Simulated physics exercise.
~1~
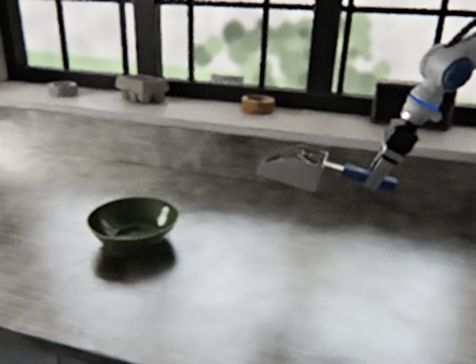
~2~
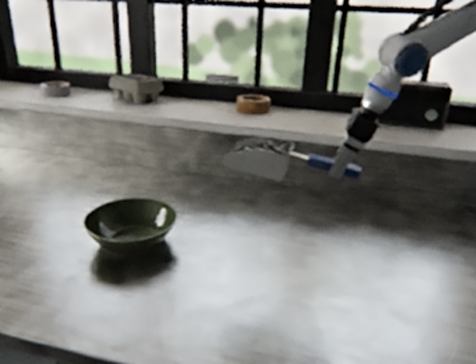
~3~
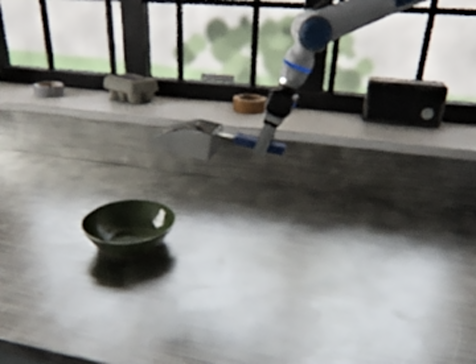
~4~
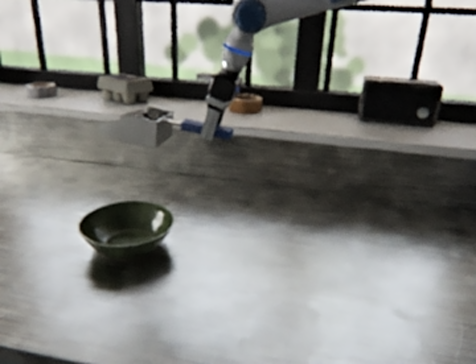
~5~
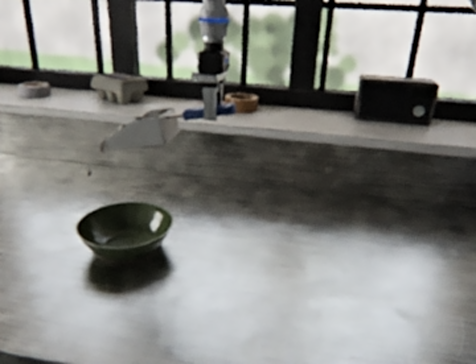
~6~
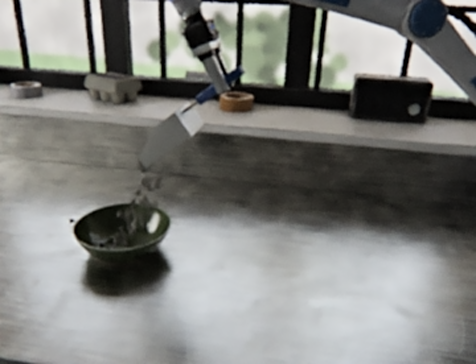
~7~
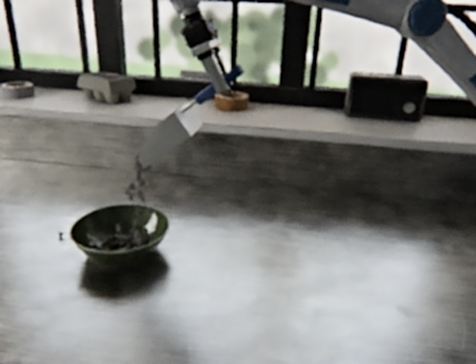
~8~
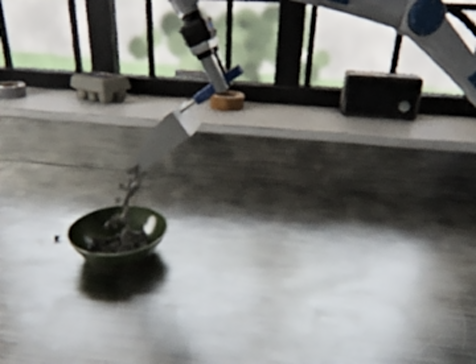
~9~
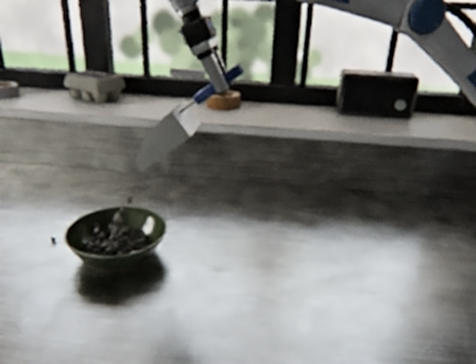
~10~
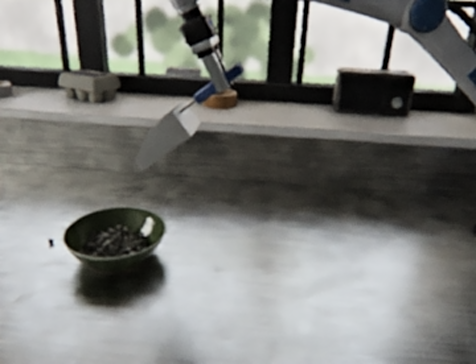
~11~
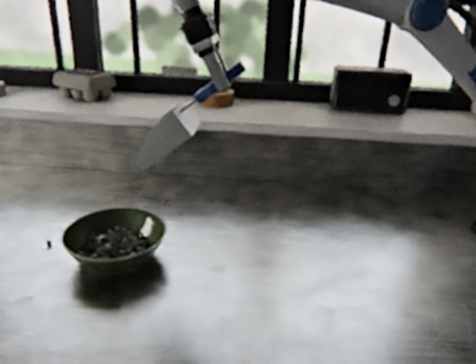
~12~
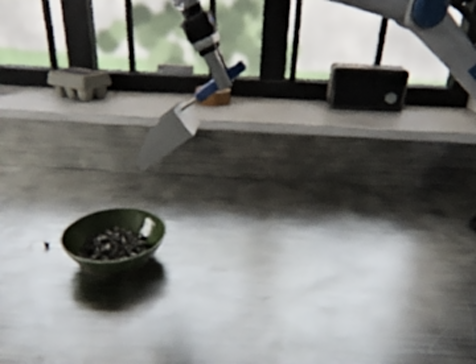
A robot arm carries a scoop left and tips dark pebbles into a green bowl.
